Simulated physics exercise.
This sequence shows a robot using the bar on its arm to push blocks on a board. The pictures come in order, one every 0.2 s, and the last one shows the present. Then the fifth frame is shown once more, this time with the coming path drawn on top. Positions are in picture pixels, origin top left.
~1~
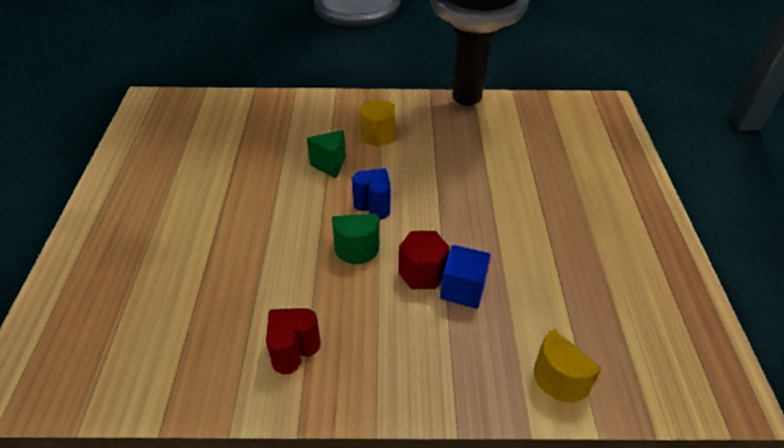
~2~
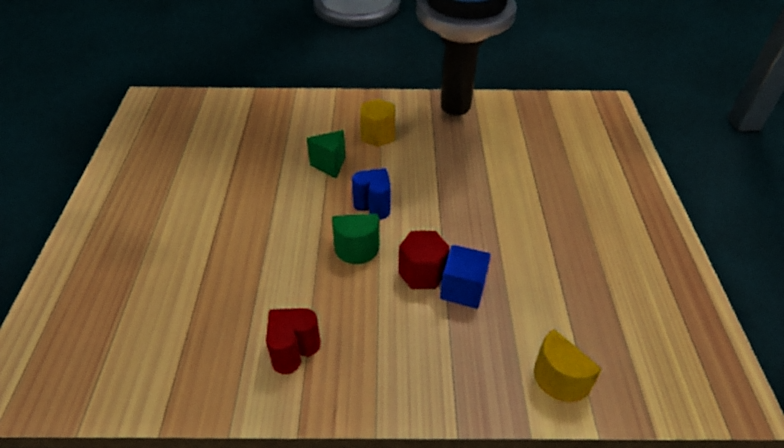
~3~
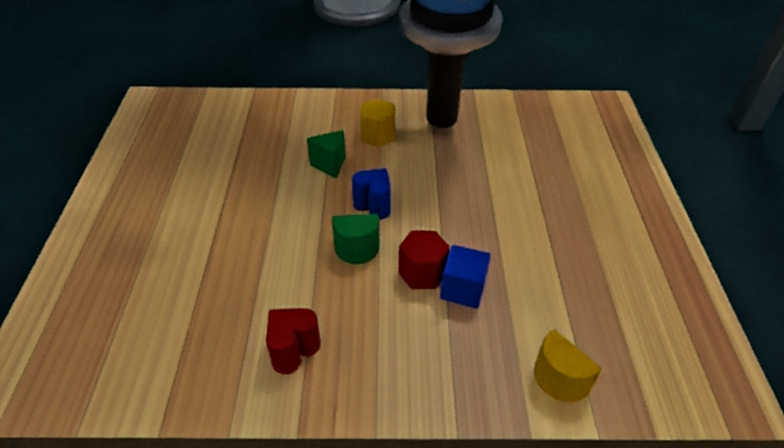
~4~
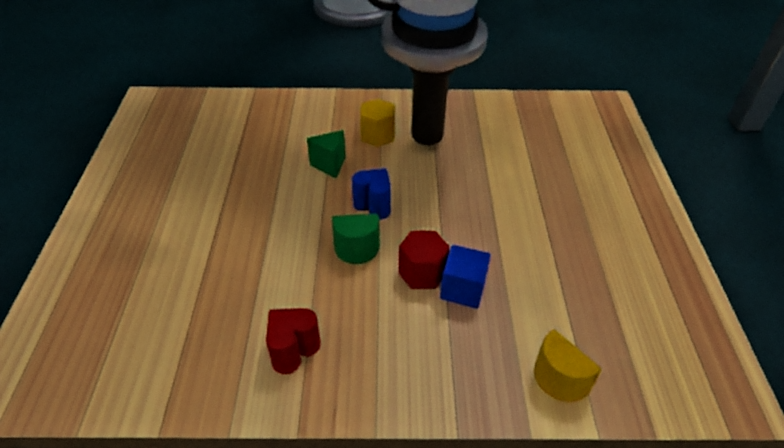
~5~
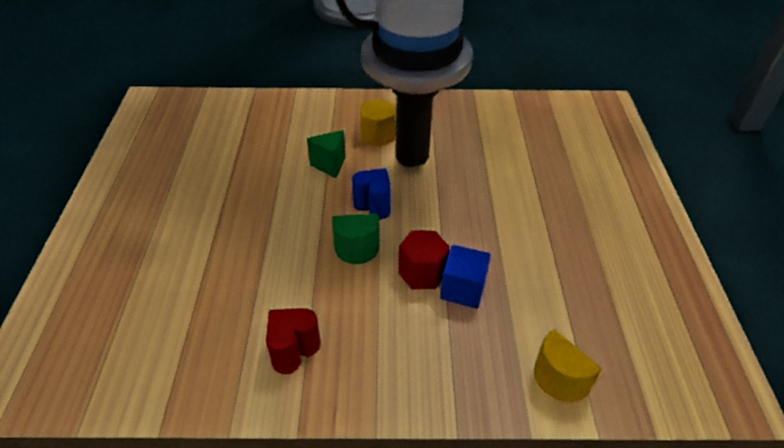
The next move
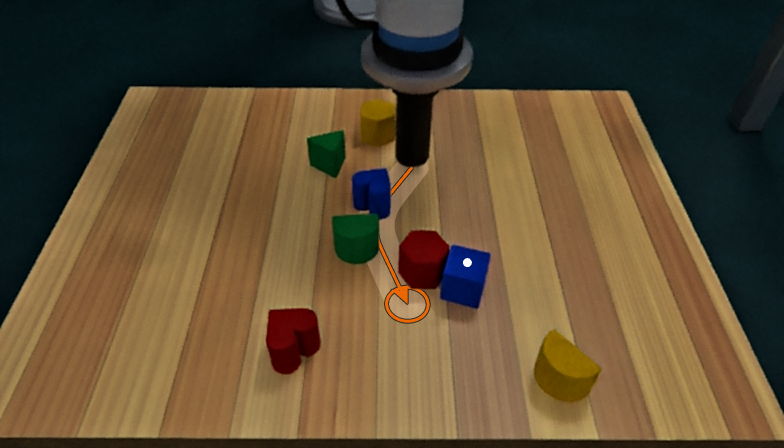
Robot arm lowering its dark bar down and left across a striped wooden board, the scattered coloured blocks staying still.
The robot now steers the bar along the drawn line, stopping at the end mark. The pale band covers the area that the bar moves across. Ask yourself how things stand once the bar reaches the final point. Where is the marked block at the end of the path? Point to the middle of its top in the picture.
That would be at about pixel (497, 269).
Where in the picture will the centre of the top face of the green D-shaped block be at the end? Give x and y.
The middle of its top is at (351, 246).
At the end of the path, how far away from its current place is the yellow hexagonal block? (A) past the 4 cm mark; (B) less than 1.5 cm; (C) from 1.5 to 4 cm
B (less than 1.5 cm)
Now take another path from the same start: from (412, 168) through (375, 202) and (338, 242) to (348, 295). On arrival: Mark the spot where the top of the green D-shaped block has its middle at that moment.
The middle of its top is at (374, 289).
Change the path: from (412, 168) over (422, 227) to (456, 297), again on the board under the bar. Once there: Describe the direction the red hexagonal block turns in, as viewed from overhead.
In a top view, it turns clockwise.
Path on the board, from (412, 168) over (383, 204) and (382, 251) to (407, 304); the dot is on the blue square.
The first path, step by step. One third of the way, bar (382, 195); blue heart block (352, 198), turned 10° clockwise.
Two thirds of the way, bar (383, 241); green D-shaped block (349, 241), turned 30° clockwise; blue heart block (338, 210), turned 80° clockwise.
At the end, bar (408, 294); green D-shaped block (351, 246), turned 65° clockwise; blue heart block (338, 210), turned 80° clockwise; yellow hexagonal block in place; red hexagonal block (454, 273), turned 45° anticlockwise; blue square (497, 269), turned 30° anticlockwise.
